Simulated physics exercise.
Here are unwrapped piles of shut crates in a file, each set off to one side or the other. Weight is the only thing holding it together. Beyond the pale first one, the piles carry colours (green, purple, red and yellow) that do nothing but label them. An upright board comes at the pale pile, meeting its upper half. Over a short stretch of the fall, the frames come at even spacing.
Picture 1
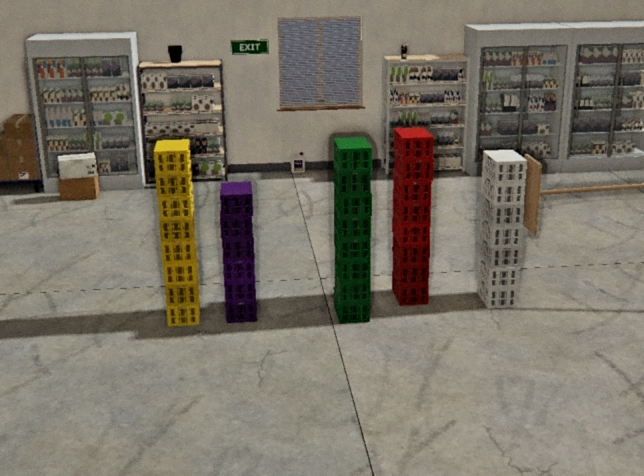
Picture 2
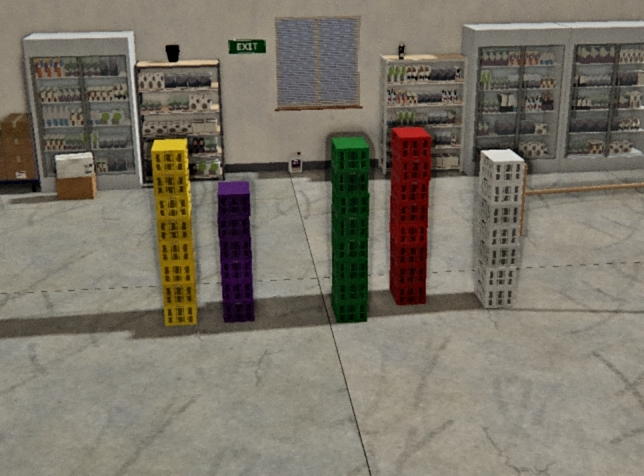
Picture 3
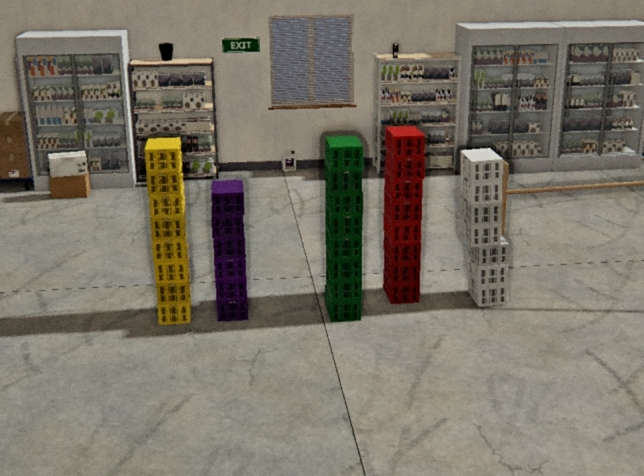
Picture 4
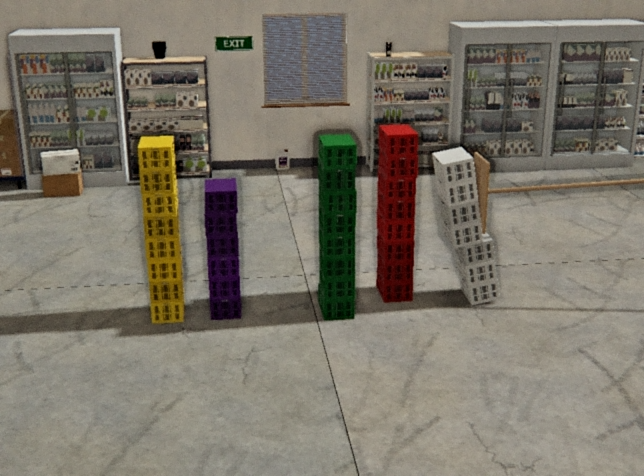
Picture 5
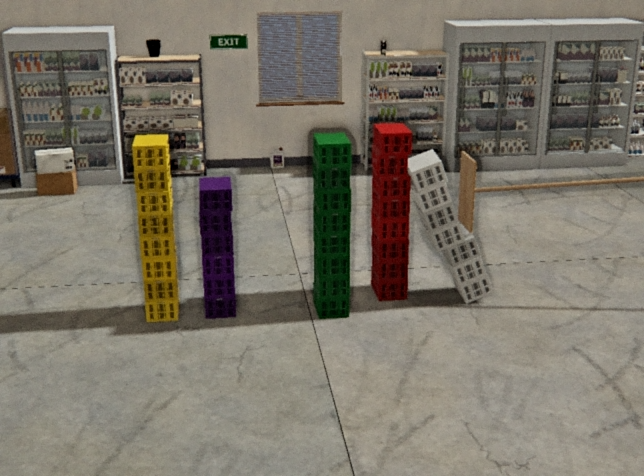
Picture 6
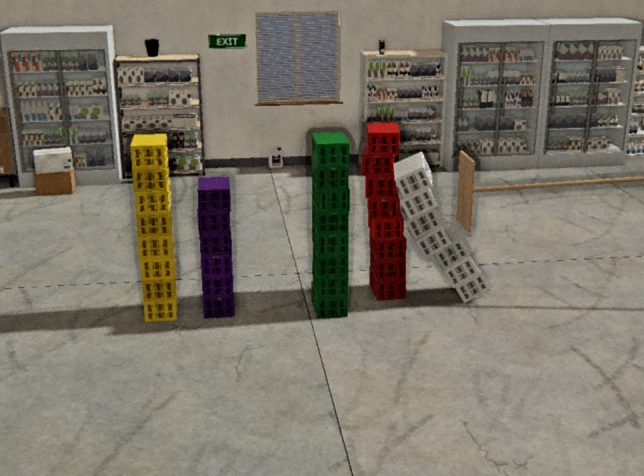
At the start, five separate stacks of crates, yellow, purple, green, red and white, stand upright in a row on a concrete floor. An upright board behind the white stack pushes its upper part leftward, then stays back as the white crates lean further left and the red stack shifts slightly.
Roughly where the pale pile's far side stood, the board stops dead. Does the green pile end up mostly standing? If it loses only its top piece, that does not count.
Most likely the pile is brought down.
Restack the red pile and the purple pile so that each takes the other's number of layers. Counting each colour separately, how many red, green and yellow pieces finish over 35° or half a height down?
Per pile: Red 5; green 8; yellow 8.
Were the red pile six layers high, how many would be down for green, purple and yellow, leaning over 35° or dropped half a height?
Counts - green: 8, purple: 0, yellow: 0.
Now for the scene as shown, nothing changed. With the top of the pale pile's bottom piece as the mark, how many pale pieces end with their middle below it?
3 pale pieces.
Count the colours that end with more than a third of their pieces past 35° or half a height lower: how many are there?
The number is 4.
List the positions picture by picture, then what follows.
In the first frame (each place is the centre of the face we see best; the camera pans a little), board (538, 191) not yet touching; top green crate (356, 160); top red crate (418, 149); the others all in place.
In the second frame, board (524, 191) pushing; top green crate (353, 160).
In the third frame, board (506, 190) pushing; top green crate (347, 158).
In the fourth frame, board (487, 189) pushing, top of the pale pile leaning a little; top green crate (340, 157); the others all in place.
In the fifth frame, board (474, 188) stopped, top of the pale pile leaning clearly; top green crate (335, 155); one has shifted.
In the sixth frame, board (472, 188) stopped, top of the pale pile leaning clearly; top green crate (333, 155); top red crate (384, 144) moved half its height; 5 have shifted.
Just after the last frame, 7 of the pale pile down; none of the 8 green crates down (0 of 30 in all colours); top green crate moved half its height; top red crate tilted clearly.
A moment on, 7 of the pale pile down; none of the 8 green crates down (7 of 30 in all colours); top green crate tilted clearly, a little lower; top red crate tilted a little, some three heights lower.
Further on, 7 of the pale pile down; 8 of the 8 green crates down (15 of 30 in all colours); top green crate on its side; top red crate on its side.
Then, 7 of the pale pile down; 8 of the 8 green crates down (28 of 30 in all colours); top green crate on its side; top red crate on its side.
When it is over, 7 of the pale pile down; 8 of the 8 green crates down (28 of 30 in all colours); top green crate on its side; top red crate on its side. In pixels of the last frame, middles, top green crate near (40, 361), top red crate near (214, 240).
